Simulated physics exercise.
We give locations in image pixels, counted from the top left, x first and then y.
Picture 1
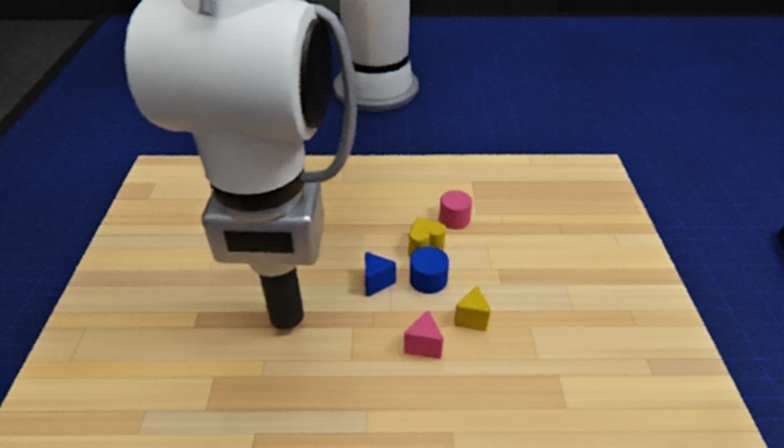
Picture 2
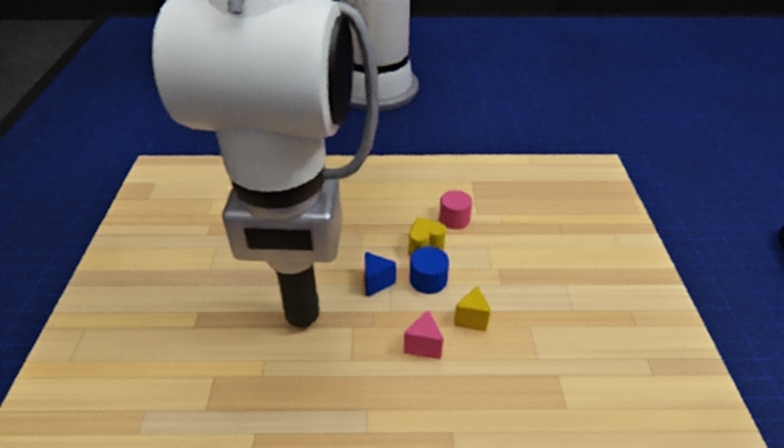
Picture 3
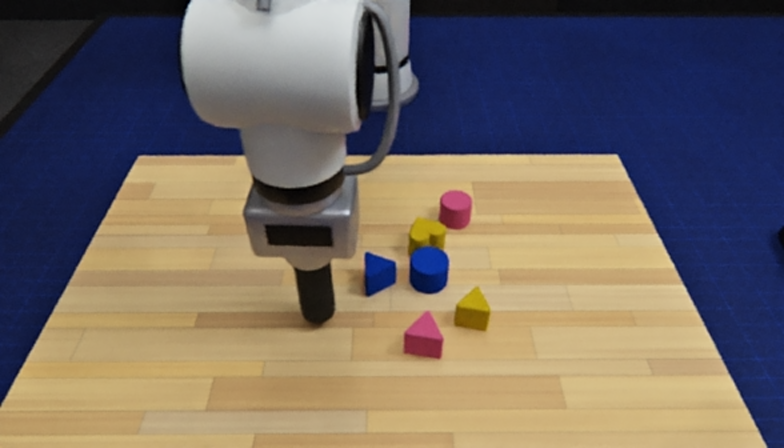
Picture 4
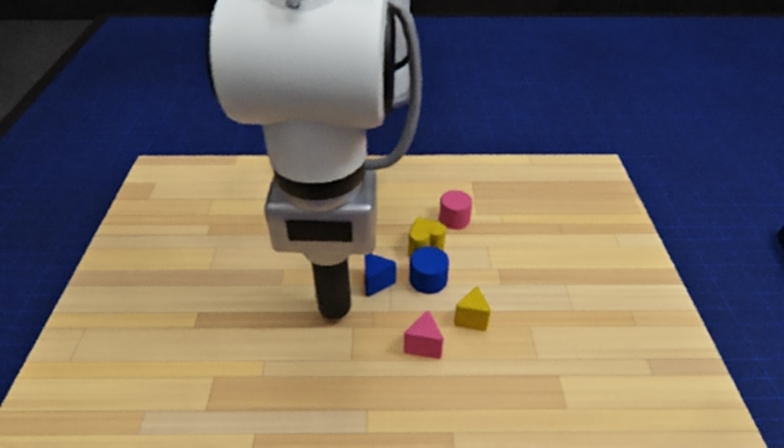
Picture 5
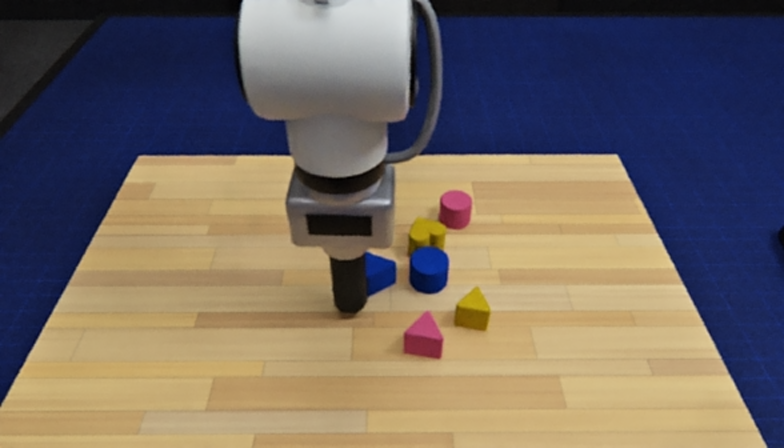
A white robot arm holding a black rod upright slid slowly to the right across a wooden board, drawing close to the blue triangular piece, while the blue, yellow and pink blocks all stayed still.
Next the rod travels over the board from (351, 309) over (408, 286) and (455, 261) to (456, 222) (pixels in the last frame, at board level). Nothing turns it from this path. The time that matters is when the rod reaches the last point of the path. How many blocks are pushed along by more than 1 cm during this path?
That push would leave three or more blocks displaced by more than about 1 cm.
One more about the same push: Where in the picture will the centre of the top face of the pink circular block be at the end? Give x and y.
At (452, 183).
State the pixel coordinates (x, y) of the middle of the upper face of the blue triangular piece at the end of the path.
I'd say the blue triangular piece ends with its top centre at (395, 247).
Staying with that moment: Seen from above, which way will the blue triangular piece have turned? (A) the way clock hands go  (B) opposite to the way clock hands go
Answer: B.
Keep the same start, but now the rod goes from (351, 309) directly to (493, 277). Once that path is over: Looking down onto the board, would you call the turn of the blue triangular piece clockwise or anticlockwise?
Seen from overhead, it turns anticlockwise.
The first path, step by step. One third of the way, rod at (409, 279); blue triangular piece at (394, 248), turned 100° anticlockwise; blue circular block at (441, 255).
Two thirds of the way, rod at (456, 254); blue triangular piece at (395, 247), turned 110° anticlockwise; blue circular block at (492, 237).
At the end, rod at (457, 215); blue triangular piece at (395, 247), turned 110° anticlockwise; yellow heart block unmoved; blue circular block at (498, 233); pink circular block at (452, 183).
